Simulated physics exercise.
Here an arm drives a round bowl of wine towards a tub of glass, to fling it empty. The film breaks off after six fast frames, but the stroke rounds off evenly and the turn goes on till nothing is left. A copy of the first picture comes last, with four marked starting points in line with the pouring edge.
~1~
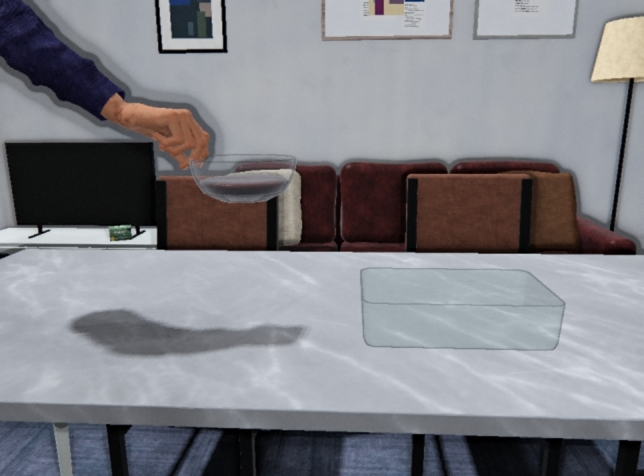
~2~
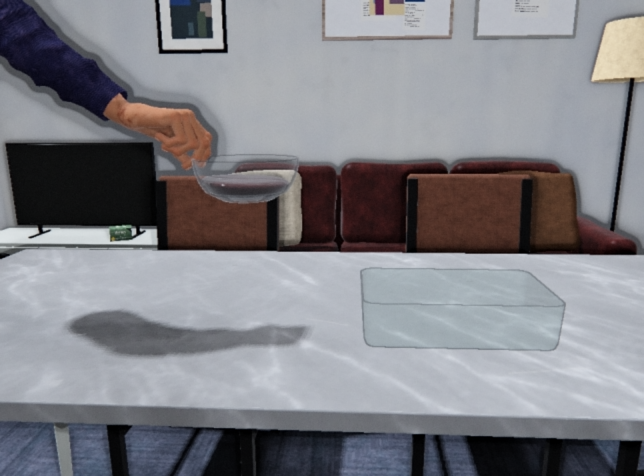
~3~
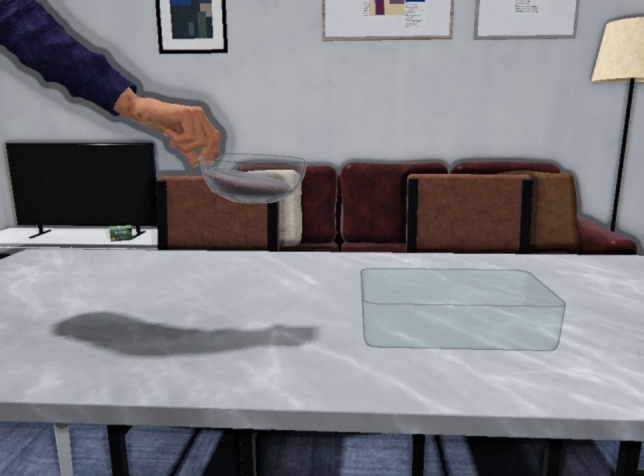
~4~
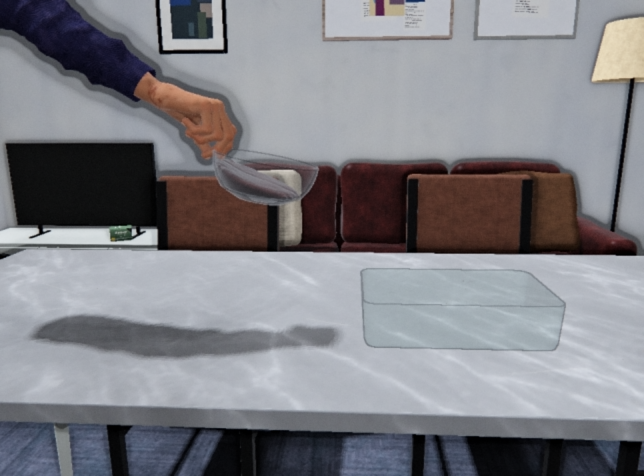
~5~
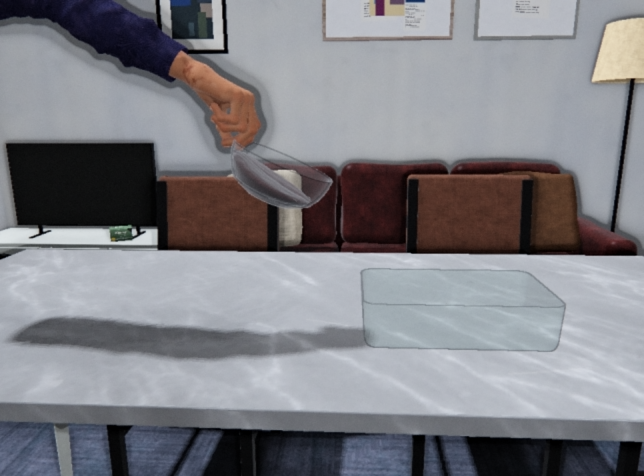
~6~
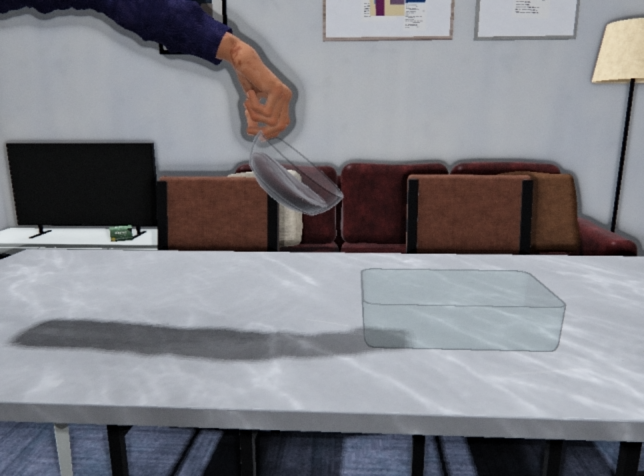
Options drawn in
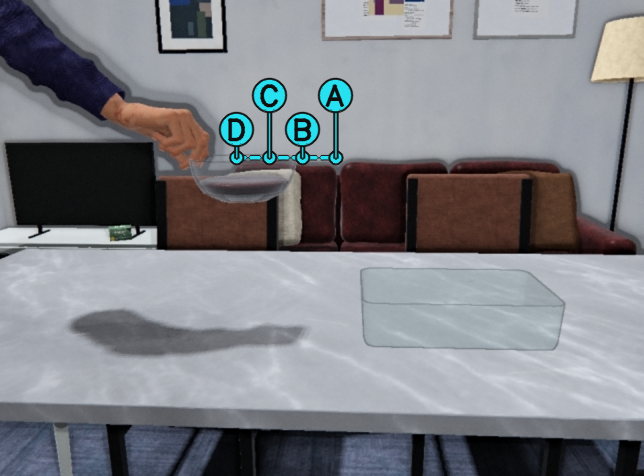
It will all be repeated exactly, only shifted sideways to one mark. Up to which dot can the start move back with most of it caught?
I would pick dot D.
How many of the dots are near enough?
All of them.
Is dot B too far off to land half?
No, that is safe.
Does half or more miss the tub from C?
No, not at all.
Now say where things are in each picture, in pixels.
Upright, lip at (294, 157); tub from (363, 344) to (557, 348); nothing has left yet, in the first frame.
Upright, lip at (297, 157); nothing has left yet, in the second frame.
Tipped about 3°, lip at (304, 160); nothing has left yet, in the third frame.
Tipped about 11°, lip at (317, 168); nothing has left yet, in the fourth frame.
Tipped about 24°, lip at (331, 180); nothing has left yet, in the fifth frame.
Tipped about 40°, lip at (342, 195); nothing has left yet, in the sixth frame.
In cyan, A at (335, 157); B at (302, 157); C at (269, 157); D at (236, 157).
With A, about 75 % lands in the tub, 6 % falls short and 20 % goes beside or beyond.
With B, about 76 % lands in the tub, 4 % falls short and 20 % goes beside or beyond.
With C, about 80 % lands in the tub, 7 % falls short and 13 % goes beside or beyond.
With D, about 67 % lands in the tub, 21 % falls short and 12 % goes beside or beyond.
